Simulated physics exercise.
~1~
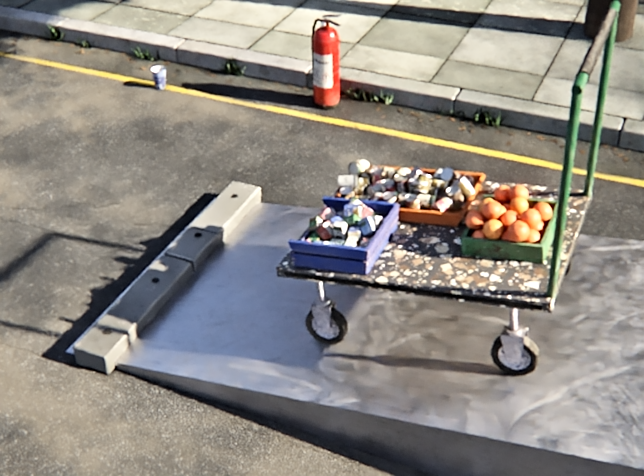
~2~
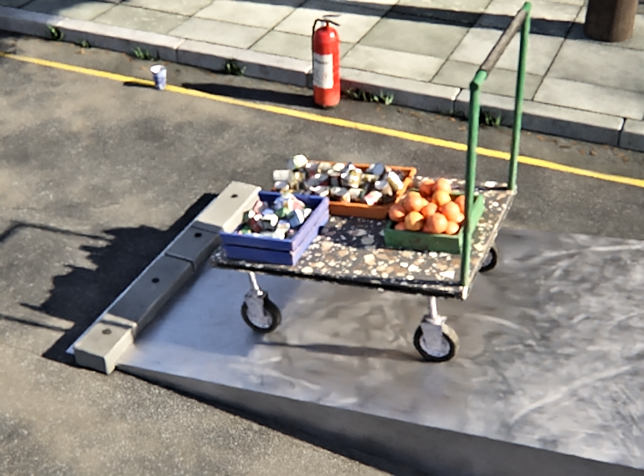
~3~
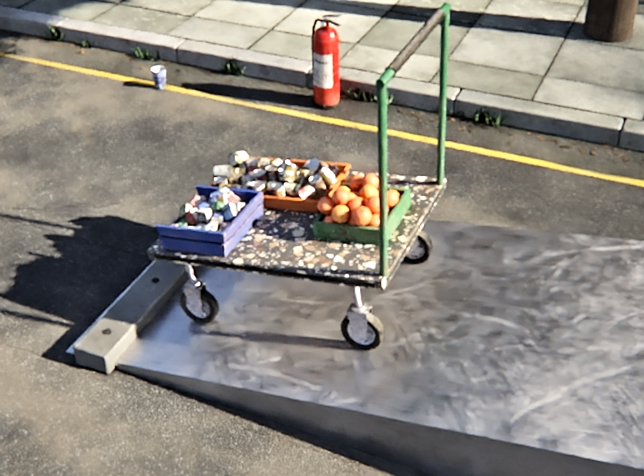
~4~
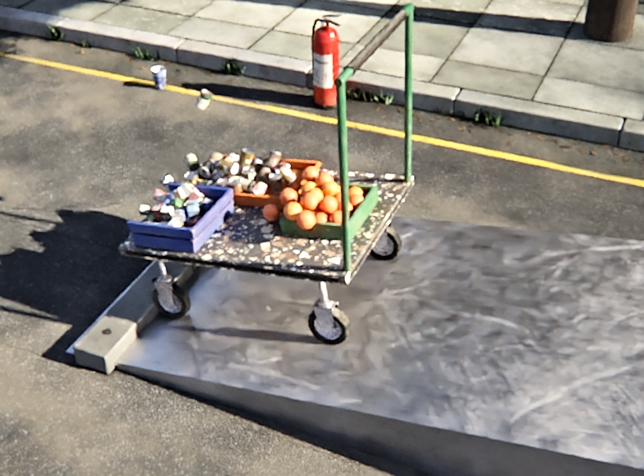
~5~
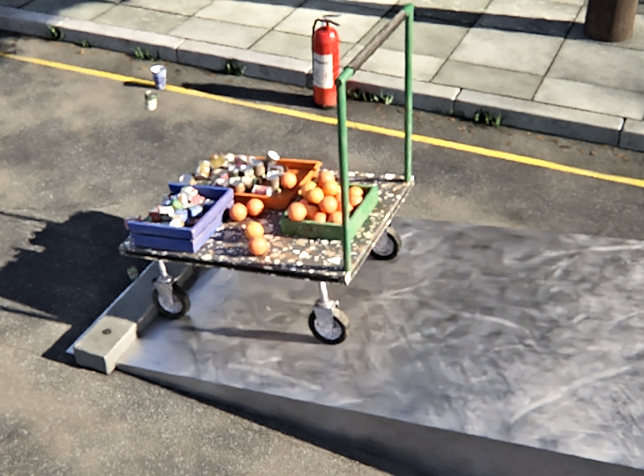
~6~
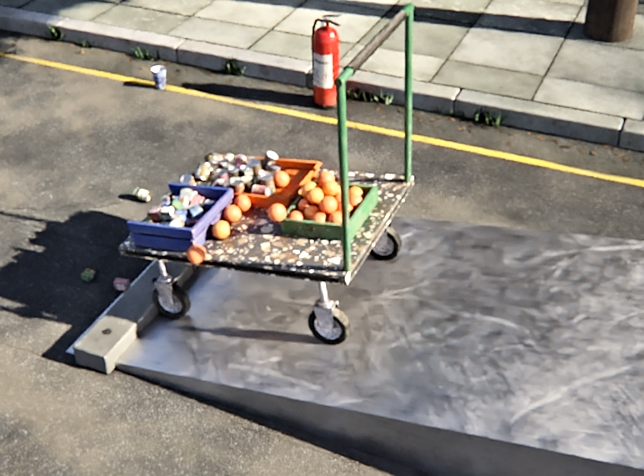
The footage shows a flatbed trolley carrying blue, orange and green tubs rolling left down a ramp and halting at a wheel stop, whereupon small goods fly from the tubs, several oranges roll forward across the deck, and a few small items end up on the asphalt.
